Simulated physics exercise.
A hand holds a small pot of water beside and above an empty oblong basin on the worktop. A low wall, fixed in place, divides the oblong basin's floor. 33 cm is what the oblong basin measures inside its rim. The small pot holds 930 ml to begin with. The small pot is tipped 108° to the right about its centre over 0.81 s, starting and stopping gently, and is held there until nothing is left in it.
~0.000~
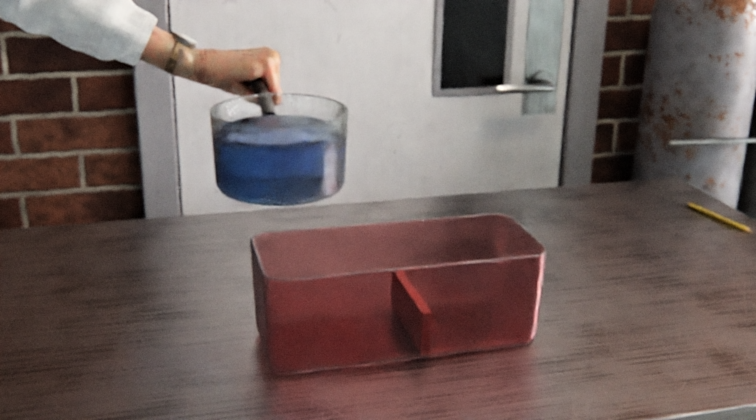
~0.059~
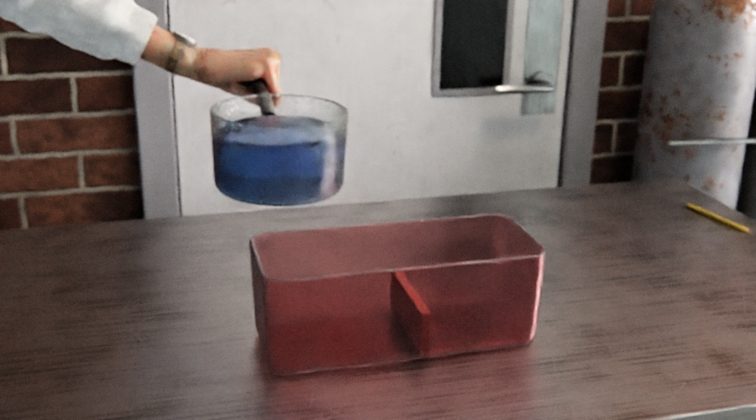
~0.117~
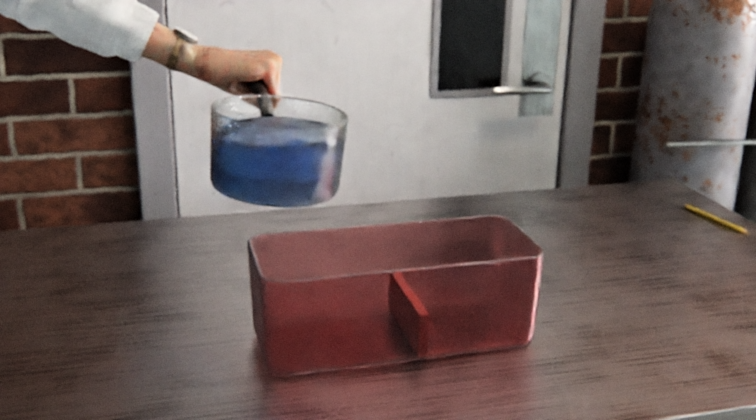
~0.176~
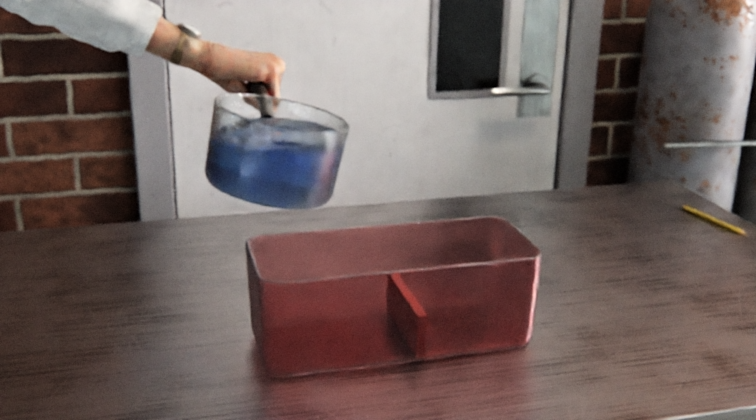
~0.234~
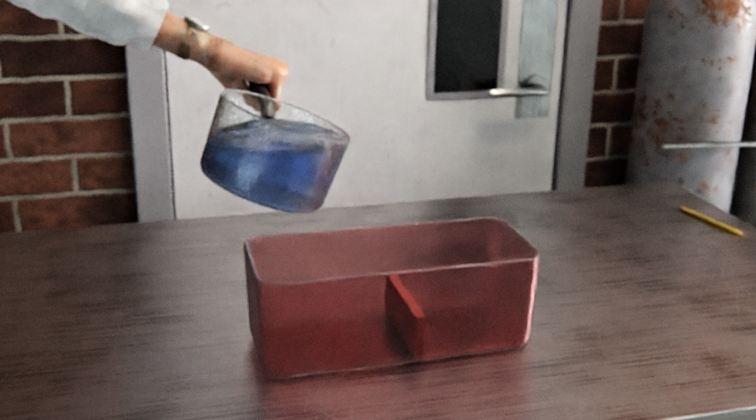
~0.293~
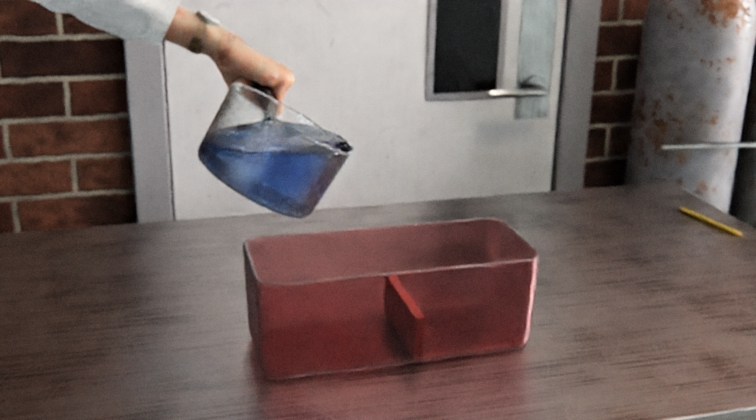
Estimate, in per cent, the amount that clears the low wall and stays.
Roughly 14 percent.
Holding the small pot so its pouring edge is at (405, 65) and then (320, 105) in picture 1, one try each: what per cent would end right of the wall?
About 90 %, then about 10 %.
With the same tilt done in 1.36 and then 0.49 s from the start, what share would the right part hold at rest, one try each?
30 and 10 %.
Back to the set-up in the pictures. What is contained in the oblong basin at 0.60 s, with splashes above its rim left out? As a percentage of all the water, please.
Near 28 in a hundred.
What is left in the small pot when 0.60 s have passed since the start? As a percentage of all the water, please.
Close to 38 percent of the liquid remains at that time.
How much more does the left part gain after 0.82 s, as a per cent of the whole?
Near 9 in a hundred.
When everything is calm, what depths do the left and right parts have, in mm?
Final reading - left some 34 mm, right some 8 mm.
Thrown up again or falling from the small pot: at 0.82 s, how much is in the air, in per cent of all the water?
Close to 9 %.
By 0.60 s the tilt is 91° and 39 per cent is still to pour, 21 is left of the wall and 6 right of it.
By 0.82 s the tilt is 108° and 7 per cent is still to pour, 71 is left of the wall and 12 right of it.
By 1.06 s the tilt is 108° and 0 per cent is still to pour, 79 is left of the wall and 14 right of it.
By 1.31 s the tilt is 108° and 0 per cent is still to pour, 80 is left of the wall and 14 right of it.
At rest 80 per cent lies left of the wall, 14 right of it and 6 outside.
